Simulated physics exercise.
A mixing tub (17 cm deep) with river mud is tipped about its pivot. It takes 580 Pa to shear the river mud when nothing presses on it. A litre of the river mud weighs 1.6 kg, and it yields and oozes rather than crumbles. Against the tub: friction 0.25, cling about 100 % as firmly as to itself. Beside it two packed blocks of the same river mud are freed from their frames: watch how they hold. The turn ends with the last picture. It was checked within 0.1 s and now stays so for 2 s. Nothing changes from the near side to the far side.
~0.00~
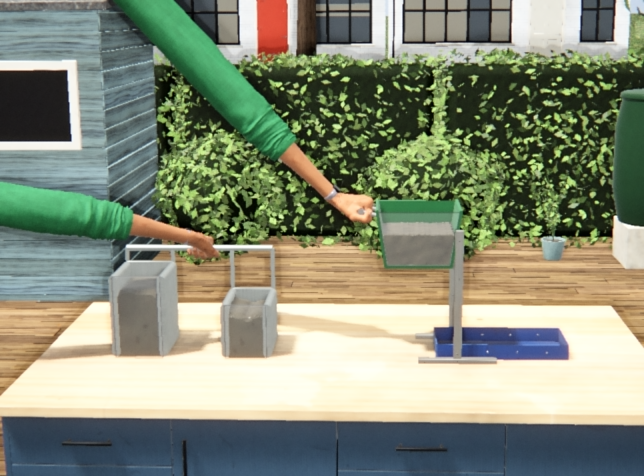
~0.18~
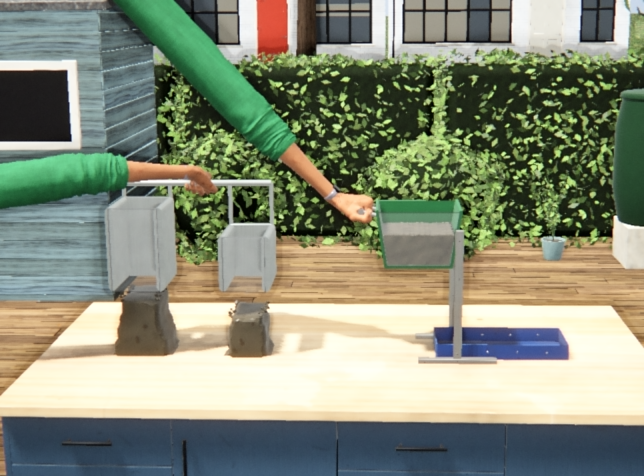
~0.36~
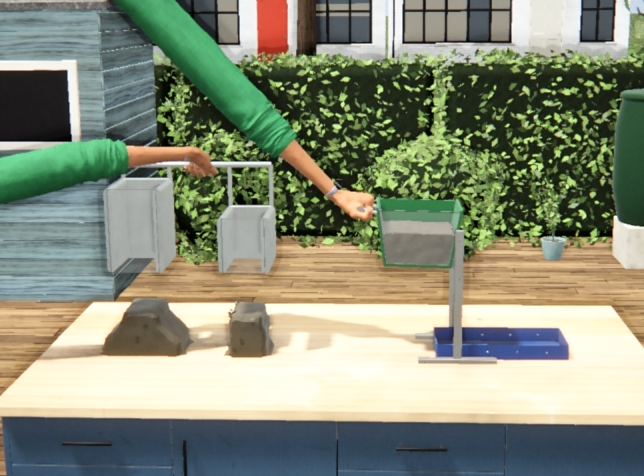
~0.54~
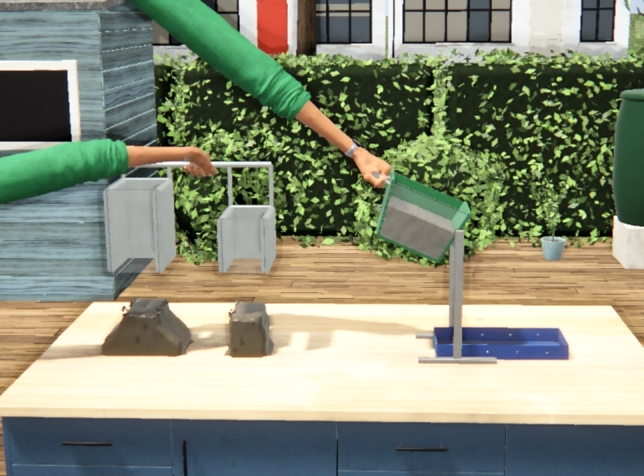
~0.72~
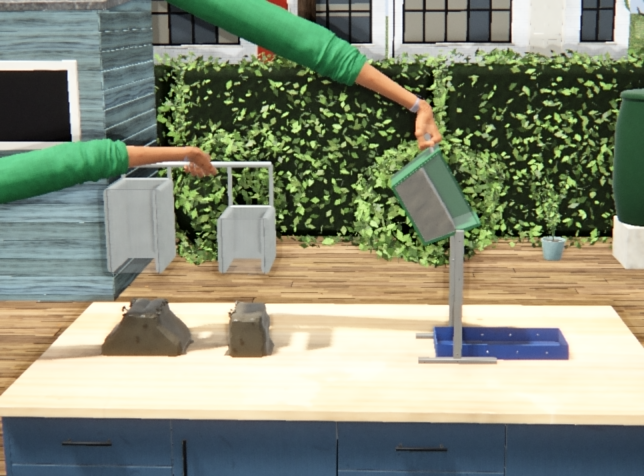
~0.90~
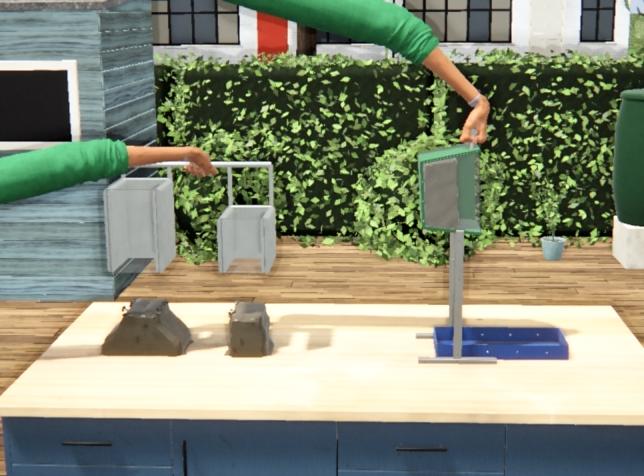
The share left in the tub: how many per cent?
It comes to some 66 %.
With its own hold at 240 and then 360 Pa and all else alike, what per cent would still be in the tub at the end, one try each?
In turn about 40 %, 50 %.
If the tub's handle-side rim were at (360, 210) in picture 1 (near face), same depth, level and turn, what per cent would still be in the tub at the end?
Then about 45 %.
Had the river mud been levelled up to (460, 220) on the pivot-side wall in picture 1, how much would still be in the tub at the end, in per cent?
Then about 40 %.
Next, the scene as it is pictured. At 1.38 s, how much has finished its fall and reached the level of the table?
Some 0 per cent.
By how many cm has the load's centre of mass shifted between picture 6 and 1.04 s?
About 3 cm.
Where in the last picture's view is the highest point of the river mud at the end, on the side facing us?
At about (436, 200).
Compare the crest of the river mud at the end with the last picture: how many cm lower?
Roughly 12 cm.
After 1.04 s, the tub is at 87 degrees and holds 100 %.
After 1.21 s, the tub is at 87 degrees and holds 96 %.
After 1.38 s, the tub is at 87 degrees and holds 79 %.
After 1.55 s, the tub is at 87 degrees and holds 68 %.
After 2.90 s, the tub is at 87 degrees and holds 66 %.
